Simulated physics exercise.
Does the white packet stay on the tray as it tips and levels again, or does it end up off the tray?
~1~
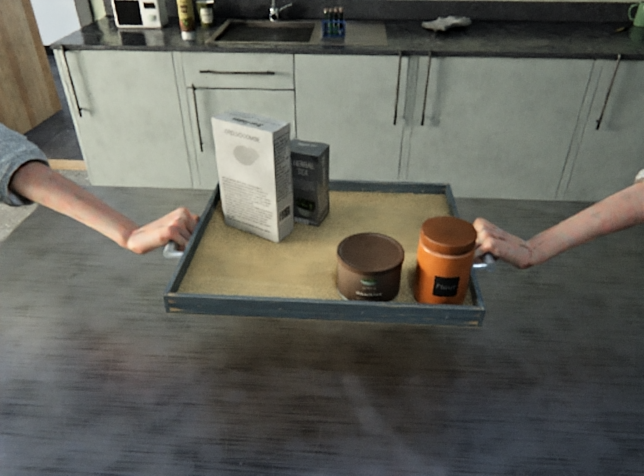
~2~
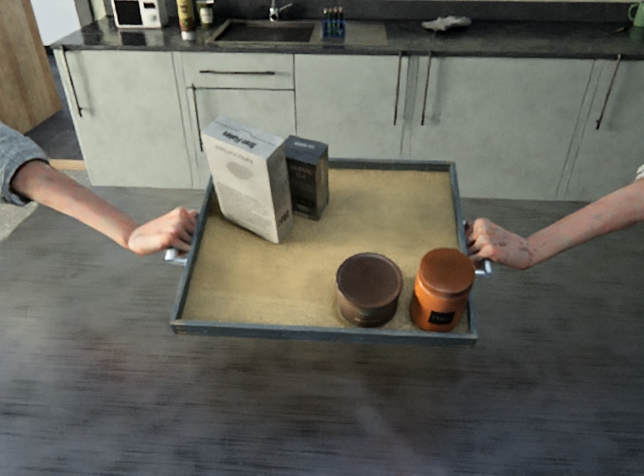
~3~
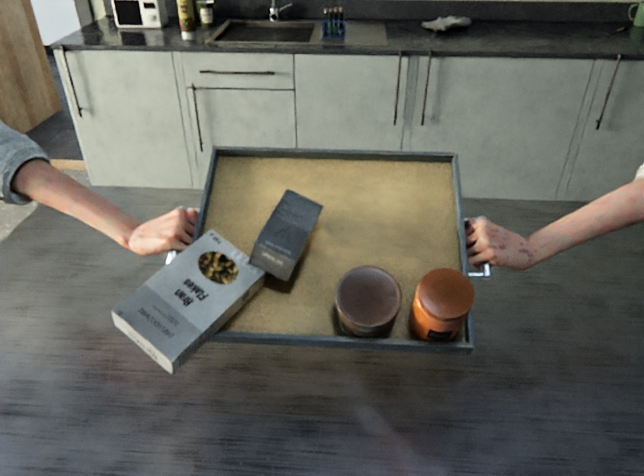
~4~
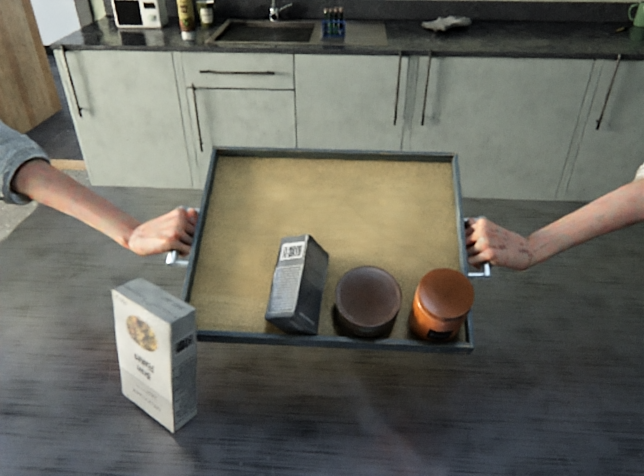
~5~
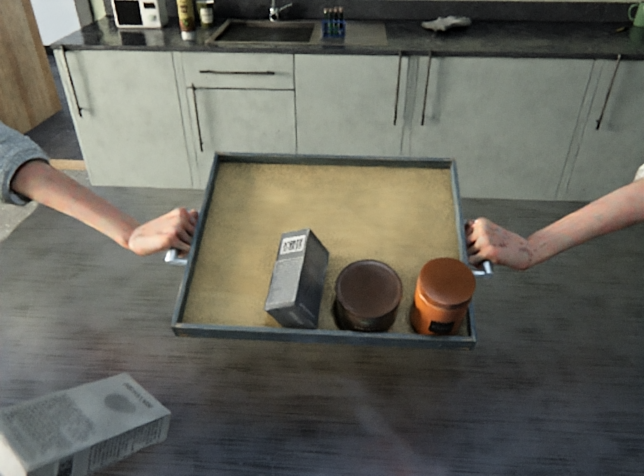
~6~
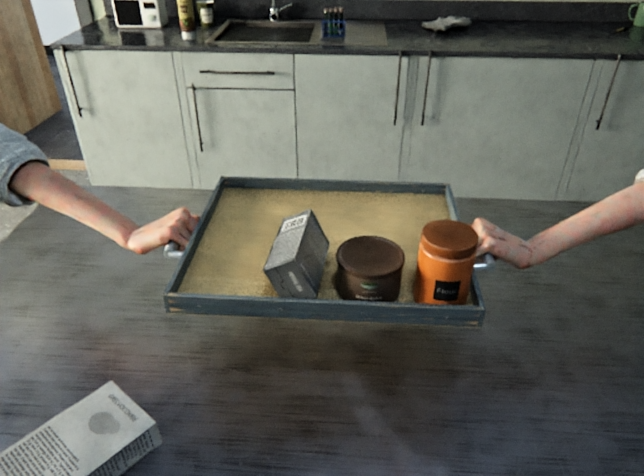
It ends up off the tray. The white packet topples over the near edge at the left and comes to lie on its side at the lower left.
